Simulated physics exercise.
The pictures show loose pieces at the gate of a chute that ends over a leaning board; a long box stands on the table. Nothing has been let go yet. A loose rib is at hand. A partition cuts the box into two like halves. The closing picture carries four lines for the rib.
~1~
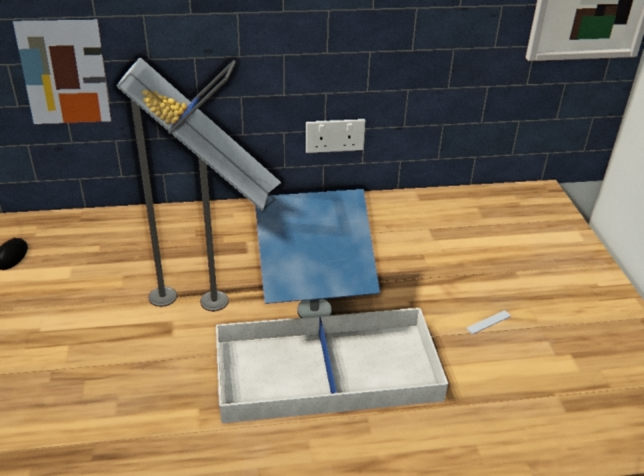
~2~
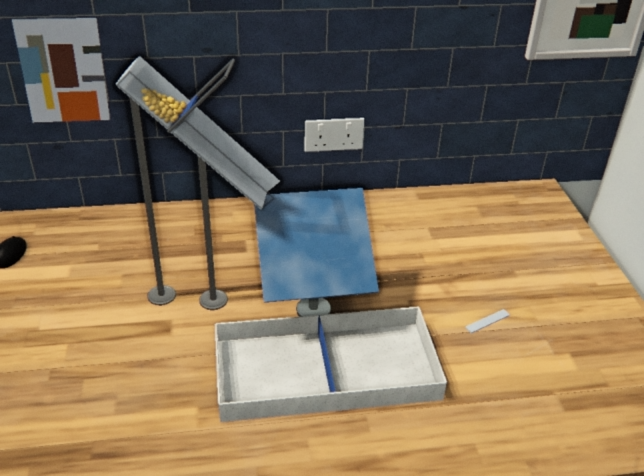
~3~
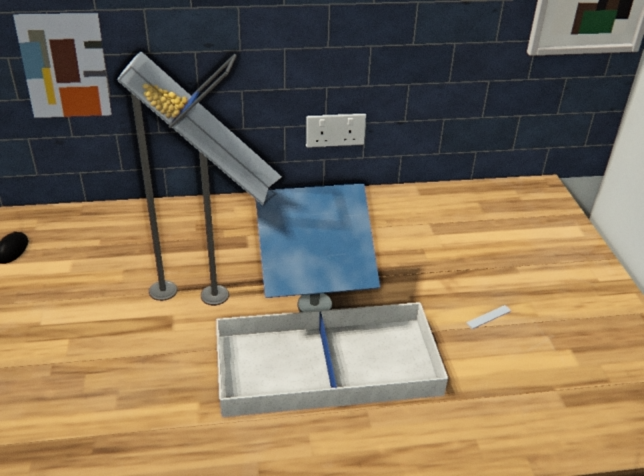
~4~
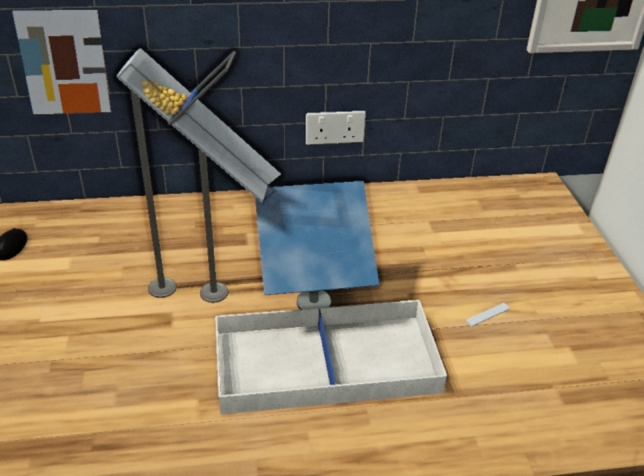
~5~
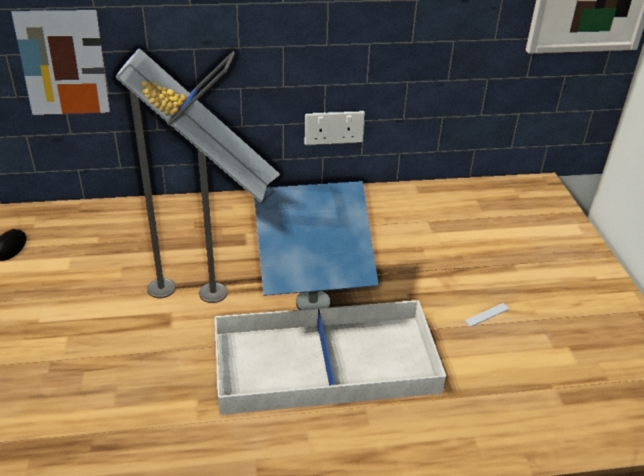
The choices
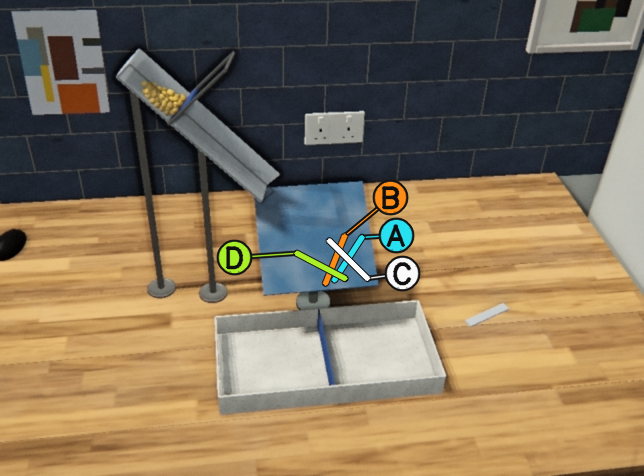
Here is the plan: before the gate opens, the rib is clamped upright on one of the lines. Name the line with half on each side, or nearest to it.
It is A.
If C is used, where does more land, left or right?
Right.
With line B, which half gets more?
More lands on the left.
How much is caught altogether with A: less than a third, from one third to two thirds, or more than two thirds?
Line A gives more than two thirds.
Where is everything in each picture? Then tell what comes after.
The first picture shows load behind the gate near (167, 107), puffed corn balls; lip of the chute near (265, 202), sloping fairly steeply.
The second picture shows middle of the board near (315, 243), tilted fairly steeply; middle of its low edge near (322, 297); of its high edge near (309, 192).
The third picture shows front corners of the box near (221, 399) and (447, 378); front end of its middle wall near (336, 388); gate still shut near (192, 101).
The fourth picture shows middle of the load near (167, 98); lip near (265, 193).
The fifth picture shows middle of the load near (166, 98); lip near (264, 194).
On the marked copy, line A from (362, 237) to (334, 280); line B from (344, 236) to (325, 283); line C from (329, 240) to (367, 278); line D from (296, 253) to (345, 278).
With A, of what is caught, close to two thirds in the left half, close to a third in the right.
With B, of what is caught, all but a few in the left half, a small share in the right.
With C, of what is caught, a small share in the left half, all but a few in the right.
With D, of what is caught, none at all in the left half, the whole lot in the right.
